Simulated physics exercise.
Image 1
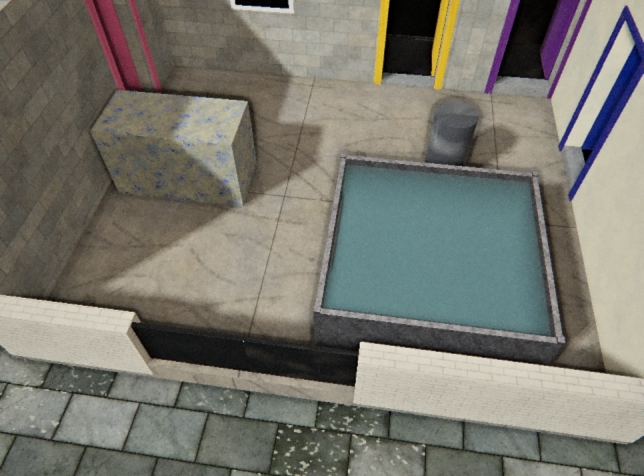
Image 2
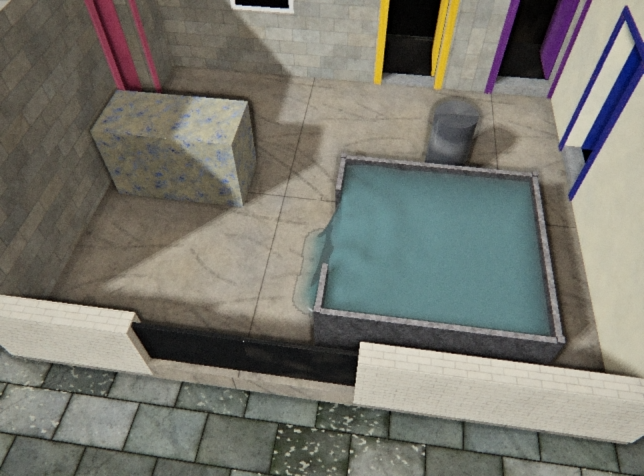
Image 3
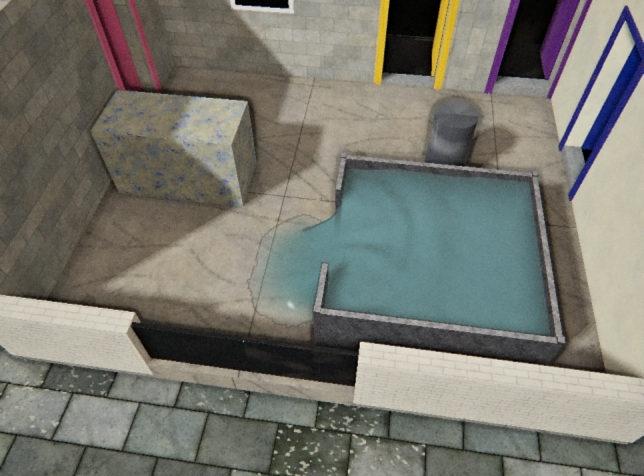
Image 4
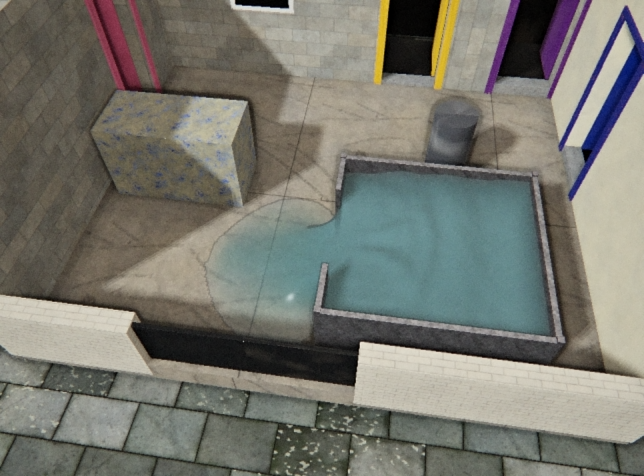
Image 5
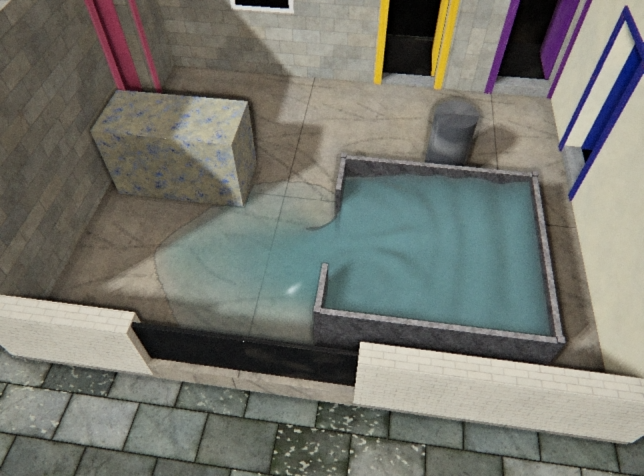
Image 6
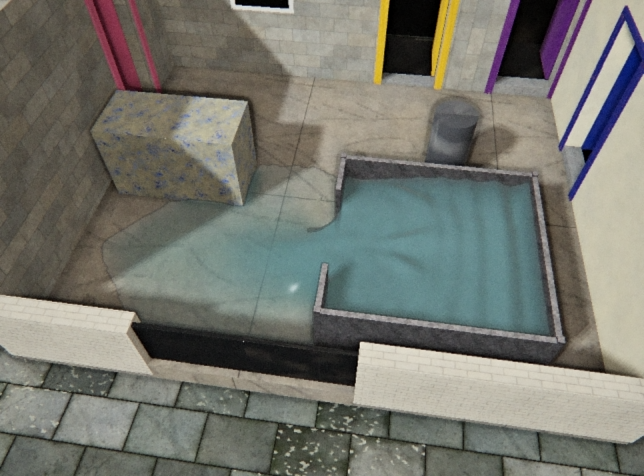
Teal water pouring through a gap in the left side of a square tank and spreading leftward across a walled yard.
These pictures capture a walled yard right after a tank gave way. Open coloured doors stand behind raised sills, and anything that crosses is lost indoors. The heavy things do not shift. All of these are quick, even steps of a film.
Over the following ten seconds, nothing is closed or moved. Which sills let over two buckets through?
The pink door will most likely not exceed two buckets; the purple door will most likely not exceed two buckets; the yellow door will most likely exceed two buckets; the blue door will most likely not exceed two buckets.
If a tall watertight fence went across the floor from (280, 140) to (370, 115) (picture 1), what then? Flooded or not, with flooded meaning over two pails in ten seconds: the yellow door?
I'd say the yellow door remains short.
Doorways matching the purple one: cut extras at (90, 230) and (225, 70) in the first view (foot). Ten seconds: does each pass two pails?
Result - first door gets past the limit, second door doesn't reach the limit.
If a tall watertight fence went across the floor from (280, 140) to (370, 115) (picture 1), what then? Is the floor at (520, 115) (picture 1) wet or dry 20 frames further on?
That spot would be high and dry.
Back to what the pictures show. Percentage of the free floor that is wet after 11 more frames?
I'd say 45 per cent.
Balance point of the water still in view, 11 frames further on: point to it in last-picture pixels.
Point: (310, 262).
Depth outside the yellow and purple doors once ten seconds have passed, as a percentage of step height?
Some 190 percent, then some 90 percent.
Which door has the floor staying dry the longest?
It's the blue-painted one.
A moment on, water covers 30 % of the floor; the pink door not reached, the purple door not reached, the yellow door not reached, the blue door not reached.
Next, water covers 45 % of the floor; the pink door wet at the sill, nothing in, the purple door not reached, the yellow door not reached, the blue door not reached.
Then, water covers 55 % of the floor; the pink door wet at the sill, nothing in, the purple door not reached, the yellow door wet at the sill, nothing in, the blue door not reached.
Later, water covers 90 % of the floor; the pink door wet at the sill, nothing in, the purple door wet at the sill, nothing in, the yellow door under two buckets in, the blue door wet at the sill, nothing in.
In the end, water covers 100 % of the floor; the pink door under two buckets in, the purple door wet at the sill, nothing in, the yellow door over two buckets in, the blue door wet at the sill, nothing in.
